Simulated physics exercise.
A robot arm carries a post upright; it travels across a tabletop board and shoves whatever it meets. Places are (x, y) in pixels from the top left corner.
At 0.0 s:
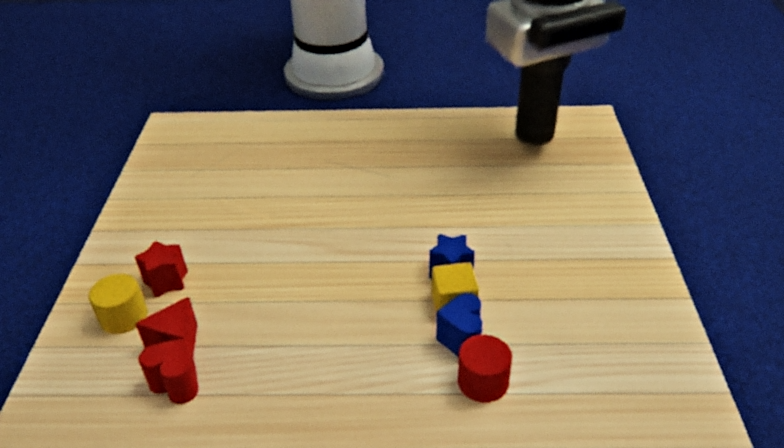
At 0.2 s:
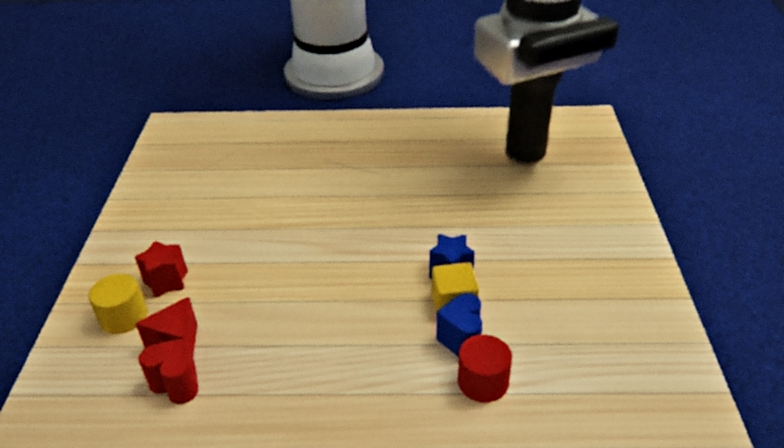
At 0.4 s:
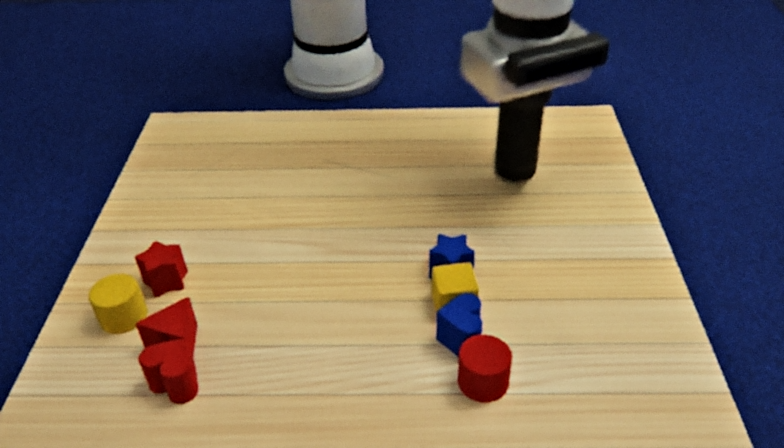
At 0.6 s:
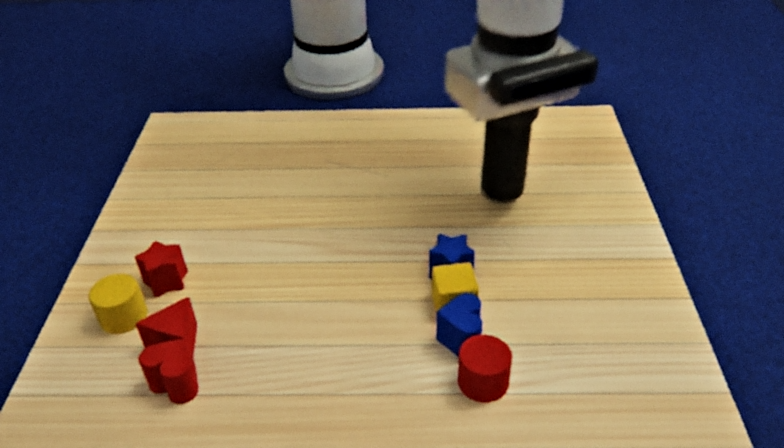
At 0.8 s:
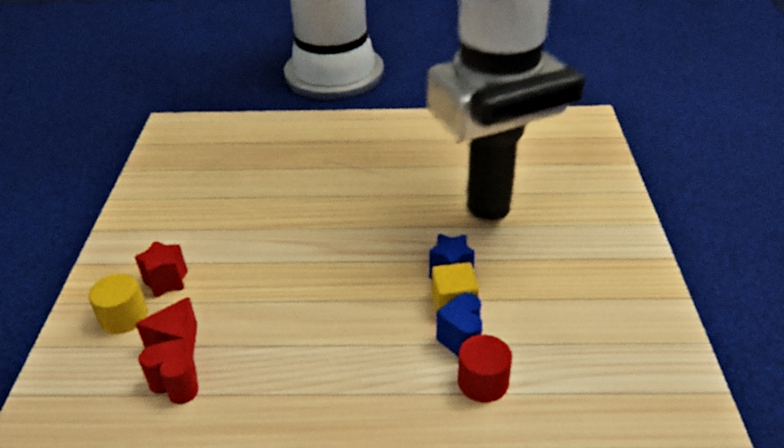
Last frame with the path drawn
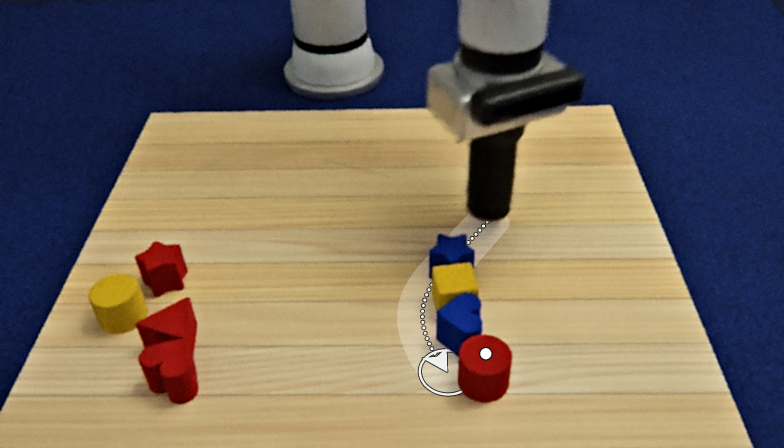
To begin with, a robot arm holds a black post over the far right of a wooden board, with red, yellow and blue blocks grouped at left and lined up right of centre. The post then moves steadily nearer and slightly left, drawing close to the blue star, while every block stays still.
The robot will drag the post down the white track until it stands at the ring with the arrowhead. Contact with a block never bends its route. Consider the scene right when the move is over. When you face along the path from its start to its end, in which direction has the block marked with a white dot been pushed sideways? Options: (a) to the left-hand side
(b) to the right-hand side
My answer is option a.
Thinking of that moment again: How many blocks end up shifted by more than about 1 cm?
The result: Three blocks or more.
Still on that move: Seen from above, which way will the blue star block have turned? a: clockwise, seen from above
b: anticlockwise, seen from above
Choice a: Clockwise, seen from above.
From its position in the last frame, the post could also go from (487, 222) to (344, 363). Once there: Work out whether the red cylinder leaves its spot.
The block you're asking about gets moved.
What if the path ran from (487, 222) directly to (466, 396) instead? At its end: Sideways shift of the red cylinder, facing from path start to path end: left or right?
Answer: Leftward.
The line goes from (487, 222) through (451, 262) and (423, 311) to (447, 372); the dot is on the red cylinder.
On the path given first. One third of the way, post (451, 249); blue star block (429, 259), turned 25° clockwise; yellow square piece (453, 286), turned 20° anticlockwise; blue heart (465, 318); red cylinder (487, 358).
Two thirds of the way, post (423, 298); blue star block (385, 302), turned 55° clockwise; yellow square piece (448, 316), turned 35° anticlockwise; blue heart (476, 342); red cylinder (504, 383).
At the end, post (448, 358); blue star block (380, 311), turned 85° clockwise; yellow square piece (488, 379), turned 60° anticlockwise; blue heart (535, 386), turned 20° anticlockwise; red cylinder (547, 434).
